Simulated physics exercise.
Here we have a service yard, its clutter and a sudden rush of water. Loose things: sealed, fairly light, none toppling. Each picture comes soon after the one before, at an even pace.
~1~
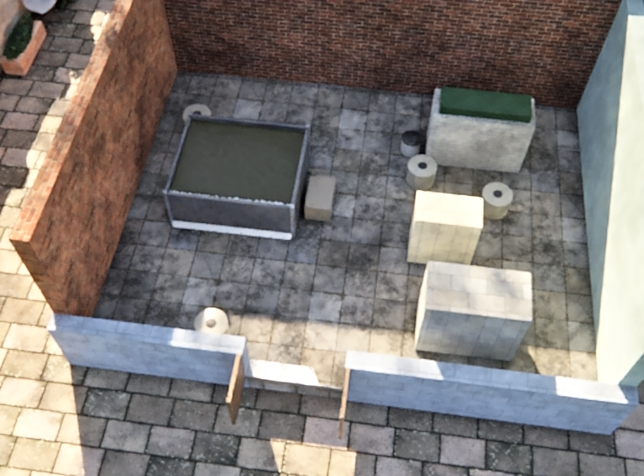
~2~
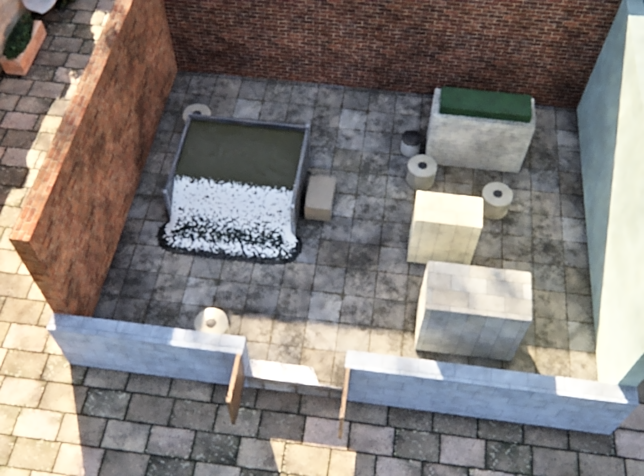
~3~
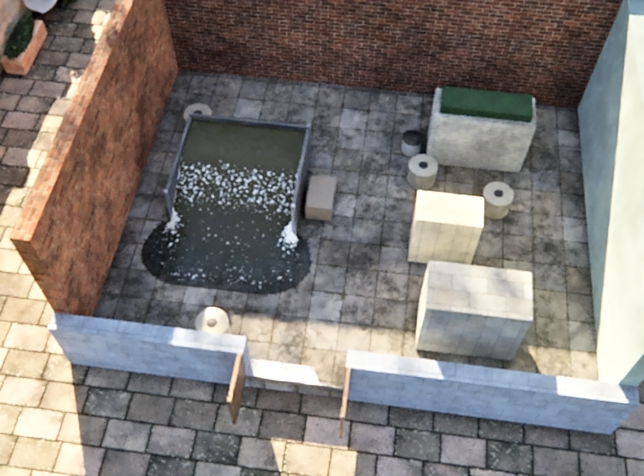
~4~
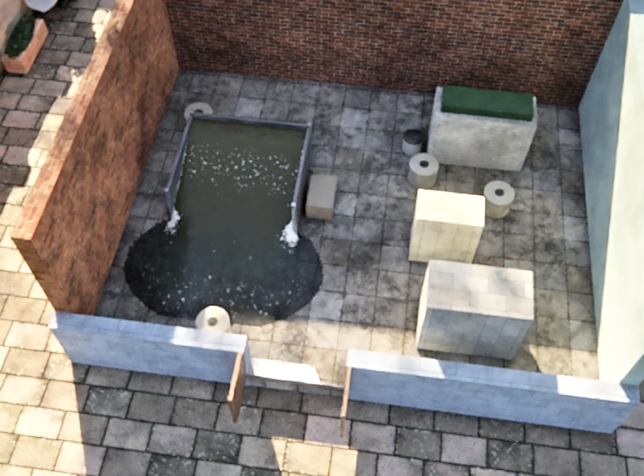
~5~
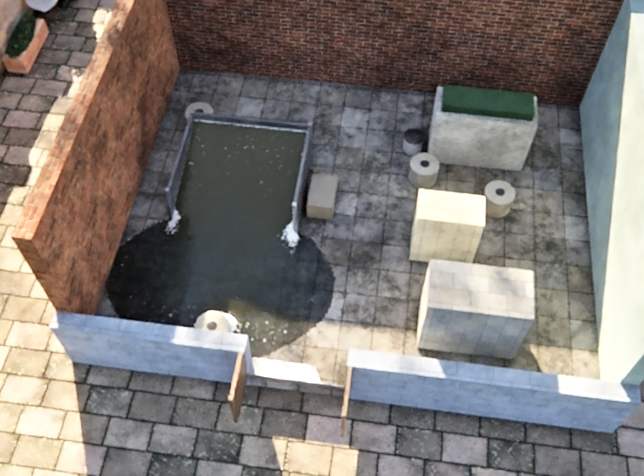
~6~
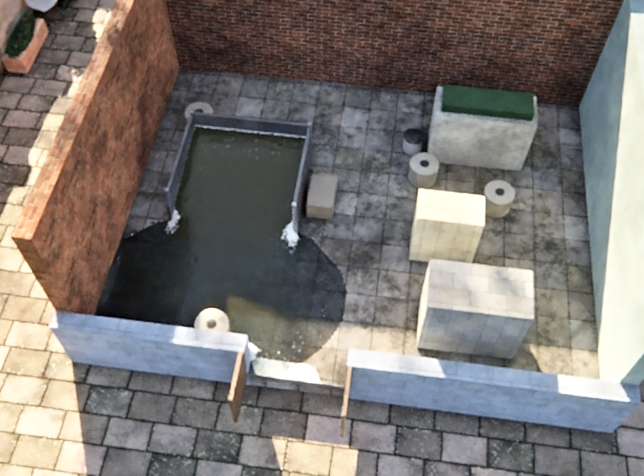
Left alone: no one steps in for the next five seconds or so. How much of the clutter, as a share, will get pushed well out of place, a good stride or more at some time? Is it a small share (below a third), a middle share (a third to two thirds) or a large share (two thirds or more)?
A small share, below a third.
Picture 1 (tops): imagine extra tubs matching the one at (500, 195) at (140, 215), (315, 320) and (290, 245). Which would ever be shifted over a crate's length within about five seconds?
Result by item: Gets dislodged / gets dislodged / gets dislodged.
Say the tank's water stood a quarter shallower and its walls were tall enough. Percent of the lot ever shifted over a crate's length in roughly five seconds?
30 % or so.
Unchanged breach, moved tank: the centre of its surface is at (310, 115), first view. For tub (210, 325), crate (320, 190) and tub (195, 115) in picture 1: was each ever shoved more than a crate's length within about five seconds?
Results in order: Made it that far / made it that far / made it that far.
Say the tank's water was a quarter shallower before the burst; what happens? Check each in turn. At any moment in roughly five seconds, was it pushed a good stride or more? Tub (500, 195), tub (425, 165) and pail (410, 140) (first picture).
One: Stayed below the mark. Two: Stayed below the mark. Three: Stayed below the mark.
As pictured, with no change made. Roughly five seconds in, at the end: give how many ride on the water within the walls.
Exactly 1 of them.
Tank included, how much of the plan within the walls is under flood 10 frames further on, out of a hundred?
My estimate is about 30 per cent.
A moment on, 0 of 7 are well off their spots; 1 afloat.
Next, 1 of 7 are well off their spots; 1 afloat.
Later, 2 of 7 are well off their spots; 1 afloat.
In the end, 2 of 7 are well off their spots, and 2 have been at some point; 1 afloat.
